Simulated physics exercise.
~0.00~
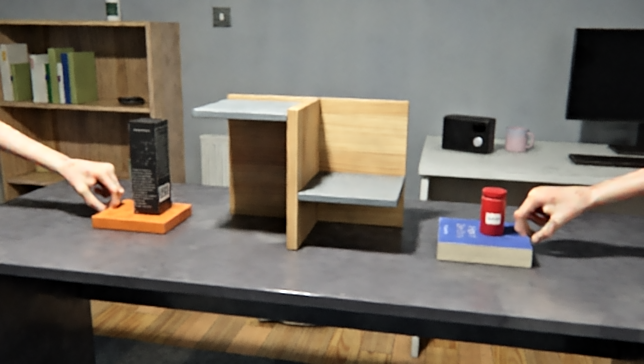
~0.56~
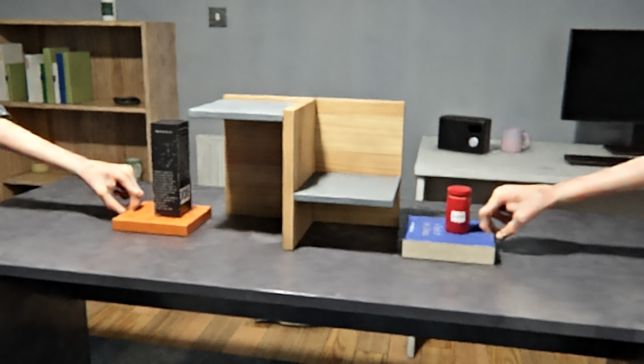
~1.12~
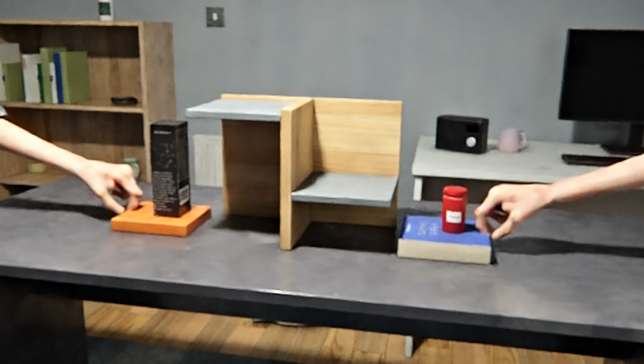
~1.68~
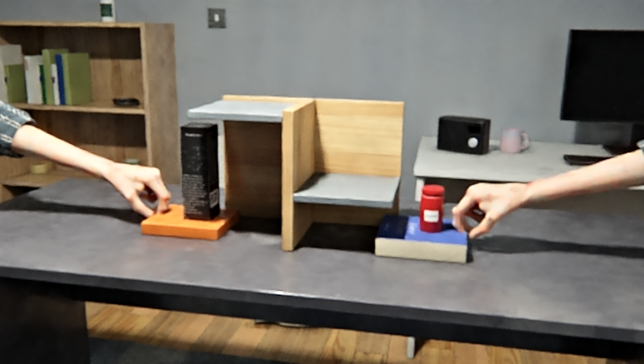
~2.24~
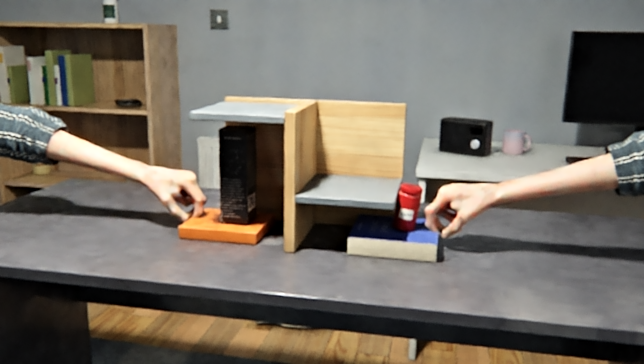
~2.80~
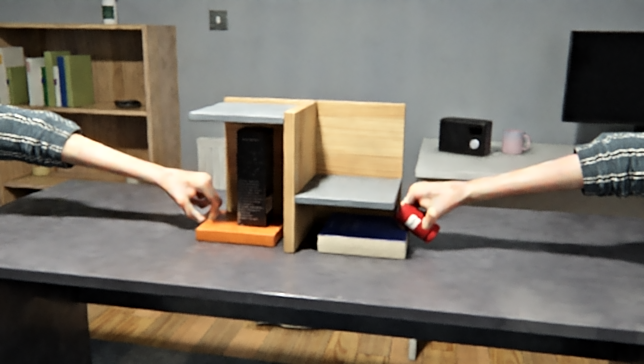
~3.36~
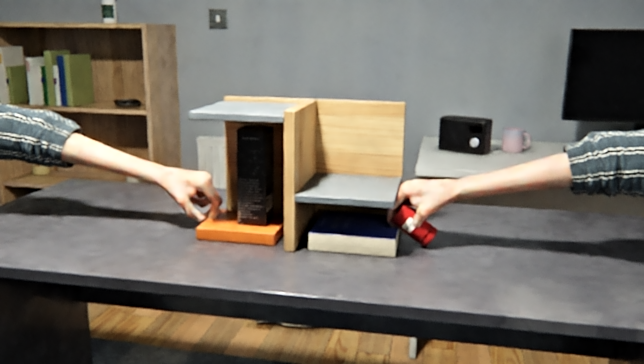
Two hands sliding an orange tray and blue book under a stepped shelf, black carton fitting beneath, red shaker being knocked over.
